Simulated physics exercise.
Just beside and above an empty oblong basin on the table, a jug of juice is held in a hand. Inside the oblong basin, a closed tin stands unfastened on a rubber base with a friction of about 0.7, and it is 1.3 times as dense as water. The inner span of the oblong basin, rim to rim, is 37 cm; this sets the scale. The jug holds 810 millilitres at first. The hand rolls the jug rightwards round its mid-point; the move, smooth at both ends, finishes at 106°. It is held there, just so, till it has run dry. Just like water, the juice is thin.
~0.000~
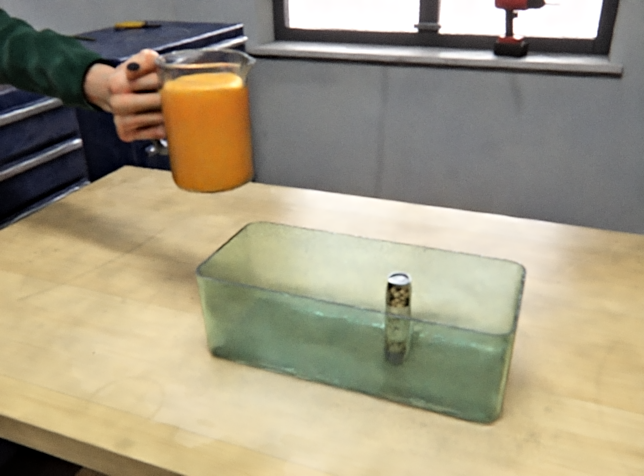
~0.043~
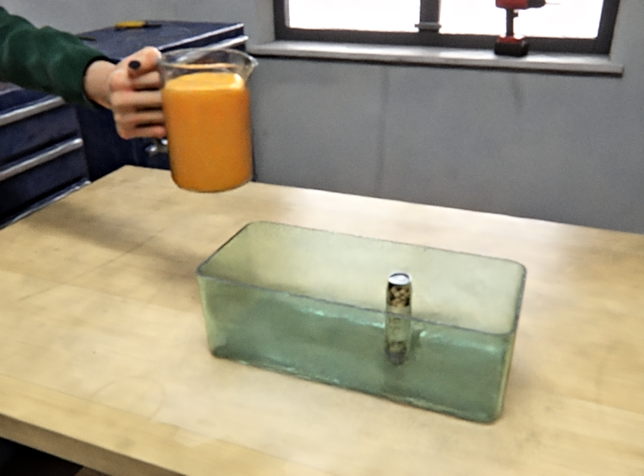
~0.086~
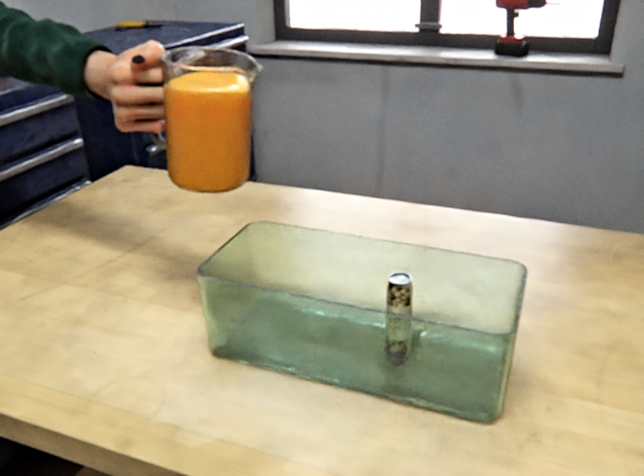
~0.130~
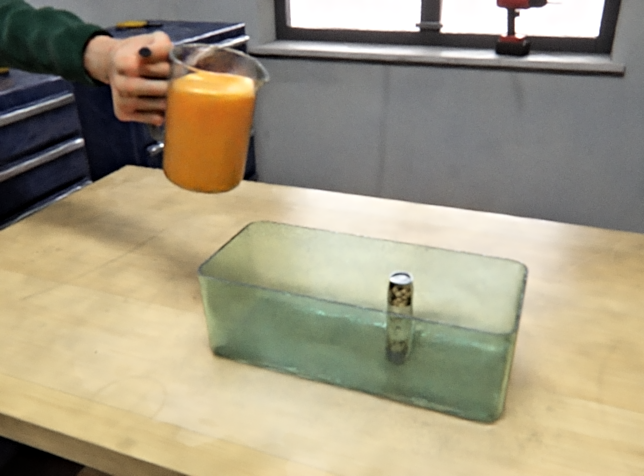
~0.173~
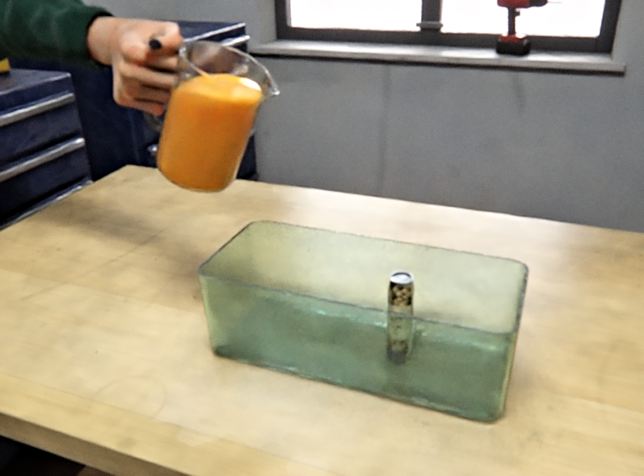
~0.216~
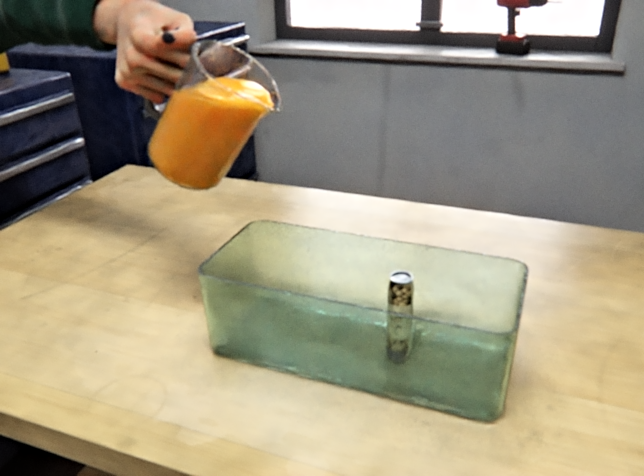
A hand in a dark green sleeve holds a clear glass jug of orange juice at the upper left of a workshop, seen from slightly above by a still camera. Below and to the right, a greenish oblong glass basin with a small patterned tin inside sits on a pale wooden table. The hand smoothly tilts the jug rightwards, the juice shifting towards its lip.
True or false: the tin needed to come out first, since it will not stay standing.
False.
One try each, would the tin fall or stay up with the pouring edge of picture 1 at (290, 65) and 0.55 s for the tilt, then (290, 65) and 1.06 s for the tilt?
In the first try it remains standing; in the second it remains standing.
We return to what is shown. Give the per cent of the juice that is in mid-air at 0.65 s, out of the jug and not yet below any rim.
Roughly 24 %.
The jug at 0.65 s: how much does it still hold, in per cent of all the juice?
About 24 percent.
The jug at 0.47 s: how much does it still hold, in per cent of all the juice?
I'd put it near 66 percent.
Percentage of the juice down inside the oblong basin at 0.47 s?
Near 7 in a hundred.
Then, 0.47 s in, the tilt is 100° and 67 per cent is still to pour; the tin stands where it began.
Then, 0.65 s in, the tilt is 106° and 24 per cent is still to pour; the tin stands where it began.
Then, 0.84 s in, the tilt is 106° and 6 per cent is still to pour; the tin stands where it began.
Then, 1.05 s in, the tilt is 106° and 1 per cent is still to pour; the tin stands where it began.
Finally, the tin stands where it began.
